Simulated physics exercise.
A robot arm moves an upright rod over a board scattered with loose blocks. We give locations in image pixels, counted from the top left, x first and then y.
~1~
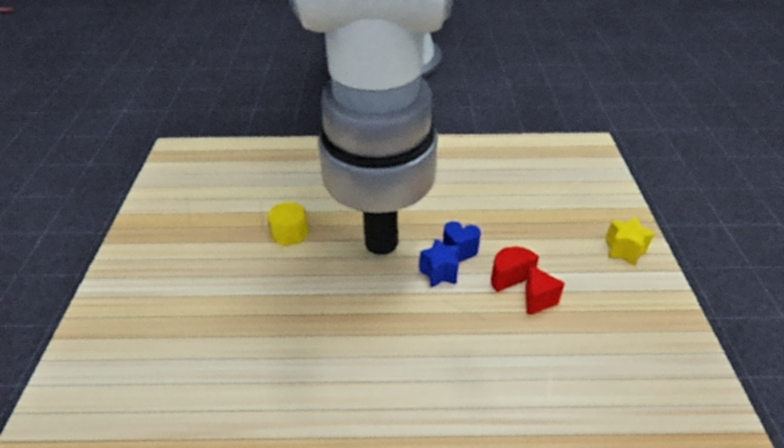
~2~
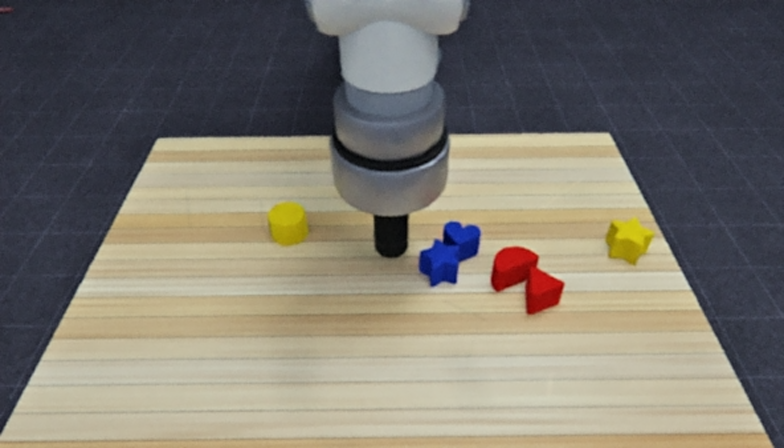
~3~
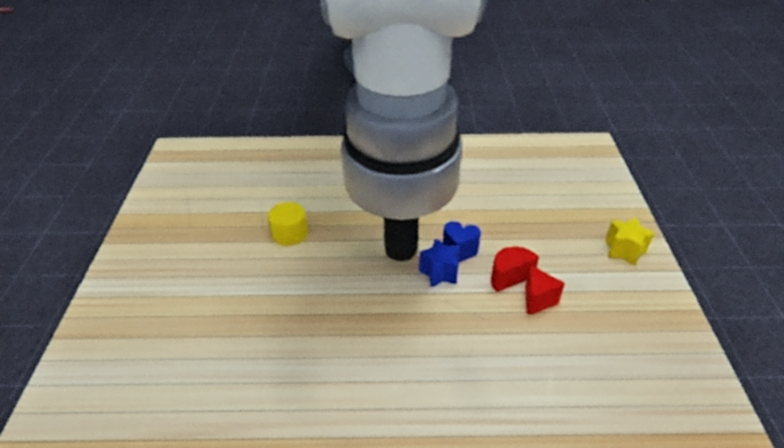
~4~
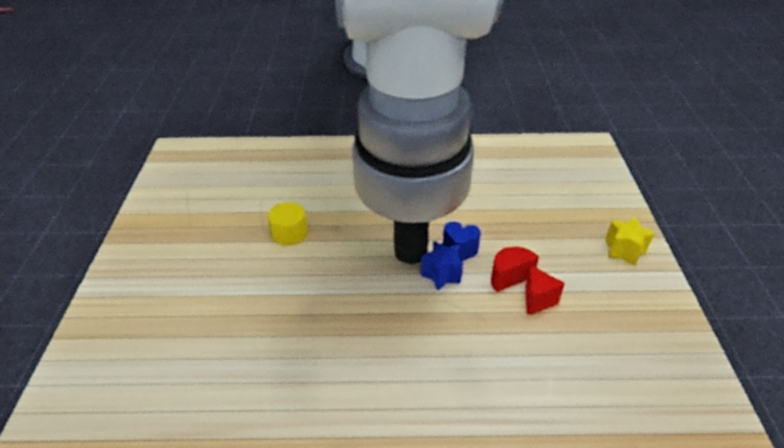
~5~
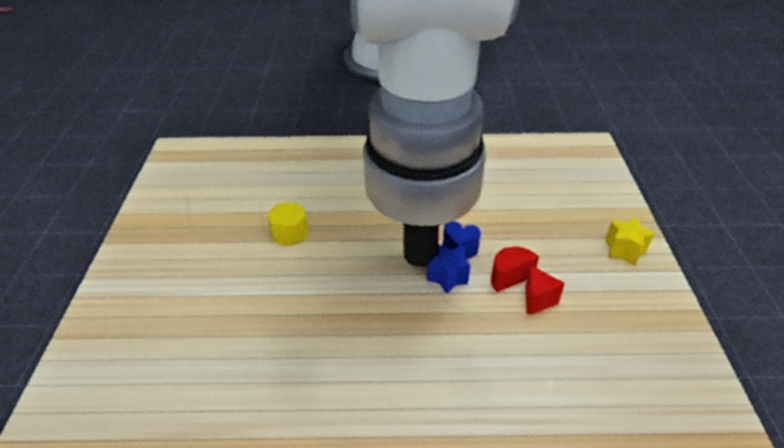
Robot arm moving its upright black rod right across a wooden board, then nudging a blue star slightly beside a blue heart.
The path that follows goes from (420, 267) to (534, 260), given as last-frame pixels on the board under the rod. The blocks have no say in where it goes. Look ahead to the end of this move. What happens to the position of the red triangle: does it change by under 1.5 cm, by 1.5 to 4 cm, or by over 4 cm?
The smallest band: Under 1.5 cm.
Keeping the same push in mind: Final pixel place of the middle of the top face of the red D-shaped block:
It is going to be at (544, 264).
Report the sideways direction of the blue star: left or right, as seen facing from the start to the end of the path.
It goes right.
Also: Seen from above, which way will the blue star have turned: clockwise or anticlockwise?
It goes clockwise.
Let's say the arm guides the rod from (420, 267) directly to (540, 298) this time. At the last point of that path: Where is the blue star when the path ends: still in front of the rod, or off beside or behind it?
Ahead of the rod.
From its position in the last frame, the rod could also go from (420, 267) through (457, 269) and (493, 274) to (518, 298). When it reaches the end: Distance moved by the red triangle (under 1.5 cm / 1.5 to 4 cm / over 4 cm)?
It is going to finish 1.5 to 4 cm from where it is now.
On the path given first. One third of the way, rod (461, 253); blue star (484, 264), turned 30° clockwise; blue heart block (475, 226), turned 40° anticlockwise; red D-shaped block (522, 259).
Two thirds of the way, rod (499, 250); blue star (496, 267), turned 70° clockwise; blue heart block (486, 221), turned 65° anticlockwise; red D-shaped block (530, 262), turned 35° anticlockwise; red triangle (549, 282), turned 20° clockwise.
At the end, rod (537, 248); blue star (496, 267), turned 75° clockwise; blue heart block (486, 221), turned 65° anticlockwise; red D-shaped block (544, 264); red triangle (555, 285), turned 50° clockwise.
